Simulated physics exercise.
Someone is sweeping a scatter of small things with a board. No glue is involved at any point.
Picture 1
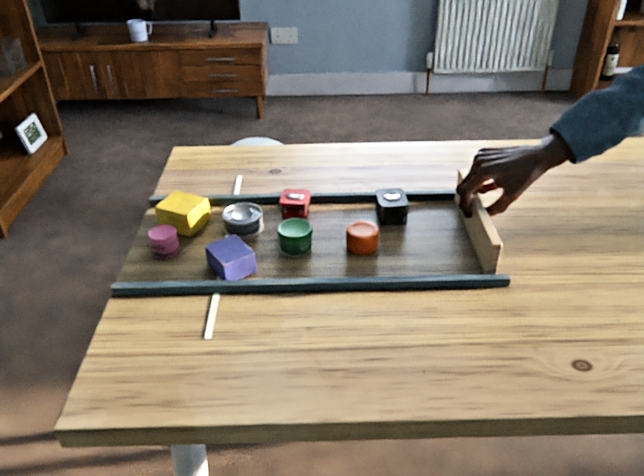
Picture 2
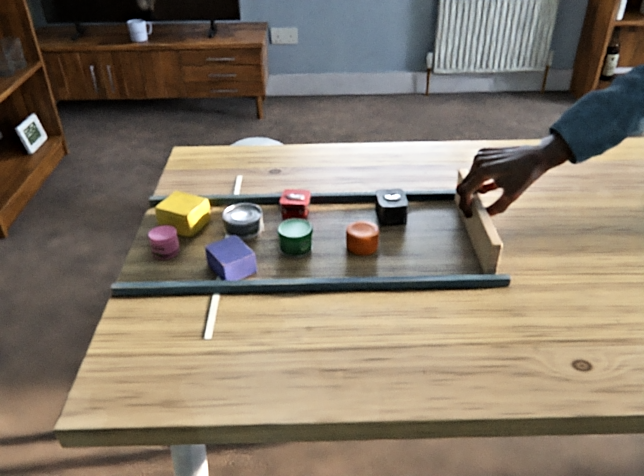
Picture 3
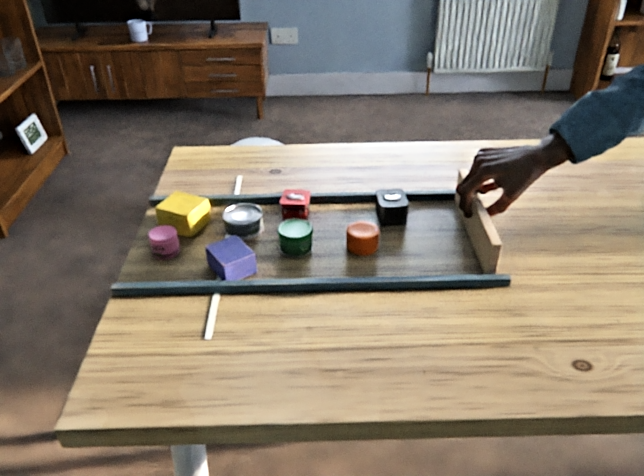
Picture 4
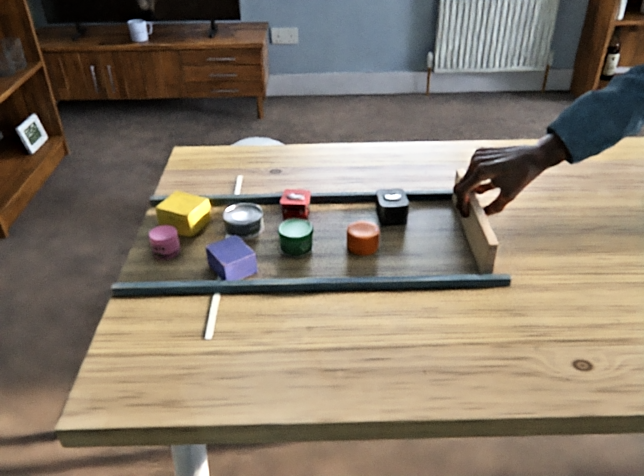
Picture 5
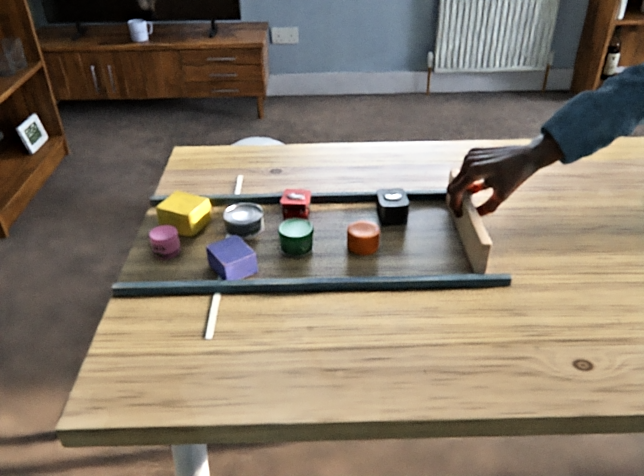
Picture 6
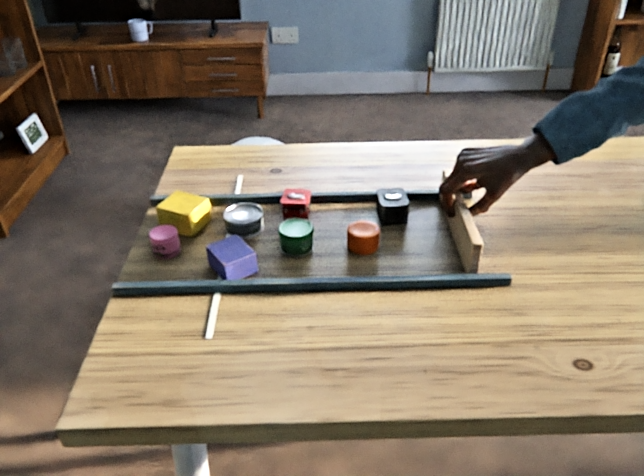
A hand slides a wooden board slightly left toward small colourful blocks and round containers.
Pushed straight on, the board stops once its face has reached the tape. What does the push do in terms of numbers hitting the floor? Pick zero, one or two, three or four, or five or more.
It sends zero to the floor.
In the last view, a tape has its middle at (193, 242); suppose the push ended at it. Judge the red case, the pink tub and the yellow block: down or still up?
Taking them in turn, the red case does not drop, the pink tub tips off, the yellow block tips off.
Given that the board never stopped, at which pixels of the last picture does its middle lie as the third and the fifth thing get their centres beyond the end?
It sits around (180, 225) and after that around (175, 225).
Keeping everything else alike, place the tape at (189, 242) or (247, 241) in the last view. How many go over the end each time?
In that order 2 and 0.
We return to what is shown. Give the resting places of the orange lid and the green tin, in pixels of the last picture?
Result: One about (210, 242), other about (175, 244).
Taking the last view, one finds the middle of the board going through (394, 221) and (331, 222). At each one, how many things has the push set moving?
Counts: 1 and 4.
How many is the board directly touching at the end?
Contact count: 3.
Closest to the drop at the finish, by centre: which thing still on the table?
Foremost: The yellow block.
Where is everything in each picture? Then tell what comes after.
In the first frame, pink tub (164, 242); yellow block (183, 214); blue block (231, 259); board (476, 219); tape (227, 242).
In the second frame, yellow block (183, 214); black case (391, 207).
In the third frame, blue block (231, 259); green tin (296, 238).
In the fourth frame, pink tub (165, 242); orange lid (363, 238).
In the fifth frame, yellow block (184, 213); red case (296, 206).
In the sixth frame, pink tub (165, 242); yellow block (184, 213); blue block (232, 258); board (459, 219); tape (228, 241).
Soon after, none off yet; pink tub at rest near (165, 242); yellow block at rest near (184, 213); blue block at rest near (232, 258).
Then, none off yet; pink tub at rest near (165, 242); yellow block moving near (177, 212); blue block moved a little near (209, 265).
At rest, the number that fall off is zero.
